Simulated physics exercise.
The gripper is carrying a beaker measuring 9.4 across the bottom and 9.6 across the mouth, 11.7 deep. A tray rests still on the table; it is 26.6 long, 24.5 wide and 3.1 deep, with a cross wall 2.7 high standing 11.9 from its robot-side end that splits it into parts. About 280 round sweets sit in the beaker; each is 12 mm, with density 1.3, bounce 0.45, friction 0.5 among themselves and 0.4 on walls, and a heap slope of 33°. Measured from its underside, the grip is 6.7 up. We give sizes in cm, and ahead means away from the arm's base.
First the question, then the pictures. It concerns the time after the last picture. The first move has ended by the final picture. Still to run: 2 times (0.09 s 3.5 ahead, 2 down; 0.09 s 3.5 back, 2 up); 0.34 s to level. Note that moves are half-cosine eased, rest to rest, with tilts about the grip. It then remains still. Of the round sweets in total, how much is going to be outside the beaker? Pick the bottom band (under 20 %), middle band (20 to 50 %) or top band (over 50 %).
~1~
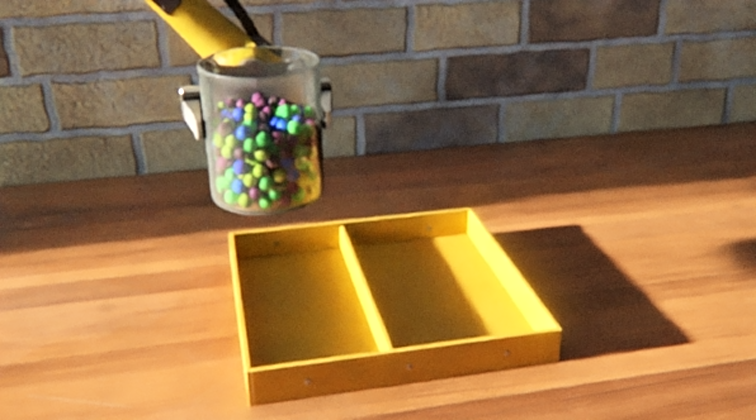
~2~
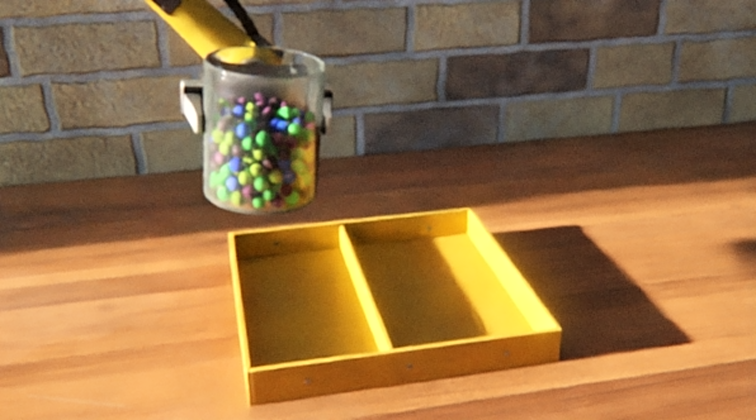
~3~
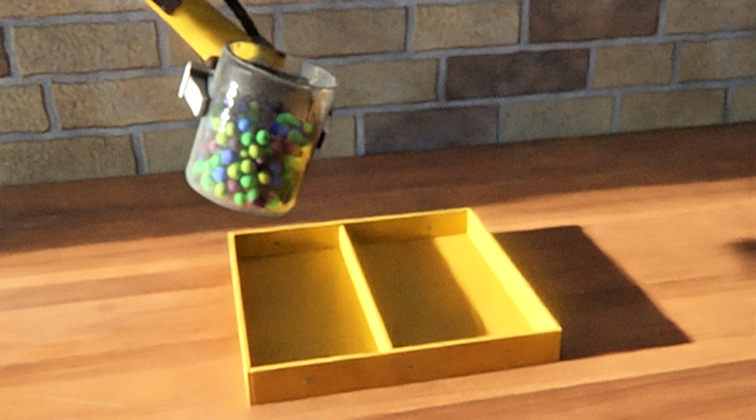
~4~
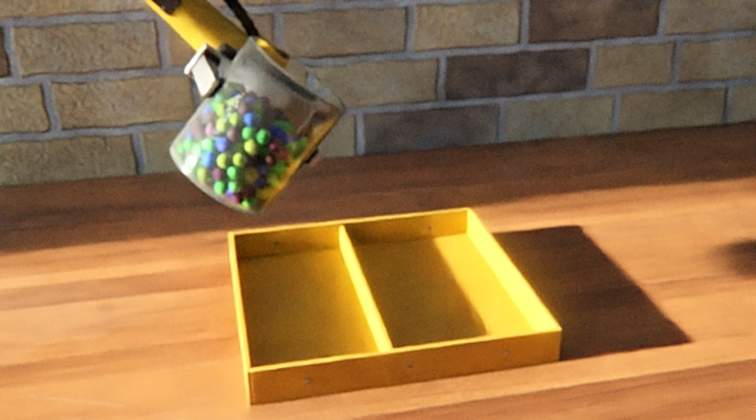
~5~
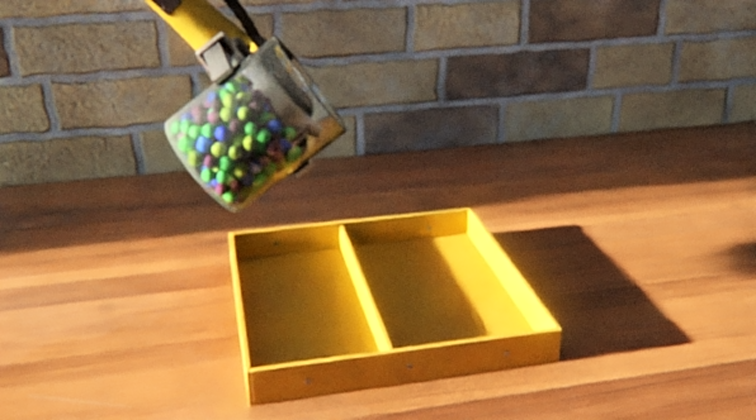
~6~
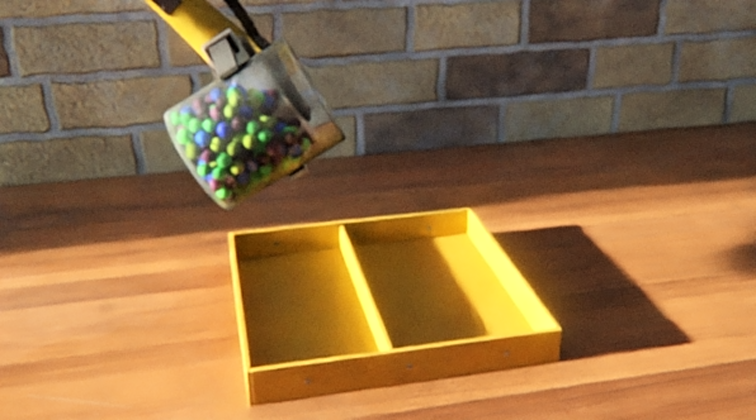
Bottom band.
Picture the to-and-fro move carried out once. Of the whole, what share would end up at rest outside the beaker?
Near 5 per cent.
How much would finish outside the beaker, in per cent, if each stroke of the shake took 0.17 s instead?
Then roughly 0 percent.
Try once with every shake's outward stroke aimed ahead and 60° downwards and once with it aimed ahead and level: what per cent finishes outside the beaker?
Result: Approx. 5 % and 15 %, one try each.
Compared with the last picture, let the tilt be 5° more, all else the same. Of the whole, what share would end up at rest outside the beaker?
It would then be near 10 per cent.
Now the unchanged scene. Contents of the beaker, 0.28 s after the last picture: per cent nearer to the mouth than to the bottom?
Something like 30 percent sits in that half.
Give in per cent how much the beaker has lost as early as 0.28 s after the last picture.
Share gone: Around 0 %.
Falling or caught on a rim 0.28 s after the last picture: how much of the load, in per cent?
About 2 per cent.
Then, 0.28 s after the last picture, tilted 61° forward, highest piece 23 above the table; 274 in the beaker, 5 in flight or on a rim.
Then, 0.56 s after the last picture, tilted 22° forward, highest piece 24 above the table; 265 in the beaker, 11 in the far-side part, 1 in the robot-side part, 2 in flight or on a rim.
Then, 0.90 s after the last picture, level, highest piece 23 above the table; 265 in the beaker, 11 in the far-side part, 2 in the robot-side part, 1 on the table or floor.
Then, 1.95 s after the last picture, level, highest piece 23 above the table; 265 in the beaker, 11 in the far-side part, 2 in the robot-side part, 1 on the table or floor.
Final count, 265 in the beaker, 11 in the far-side part, 2 in the robot-side part, 1 on the table or floor. That is 5 % outside the beaker.
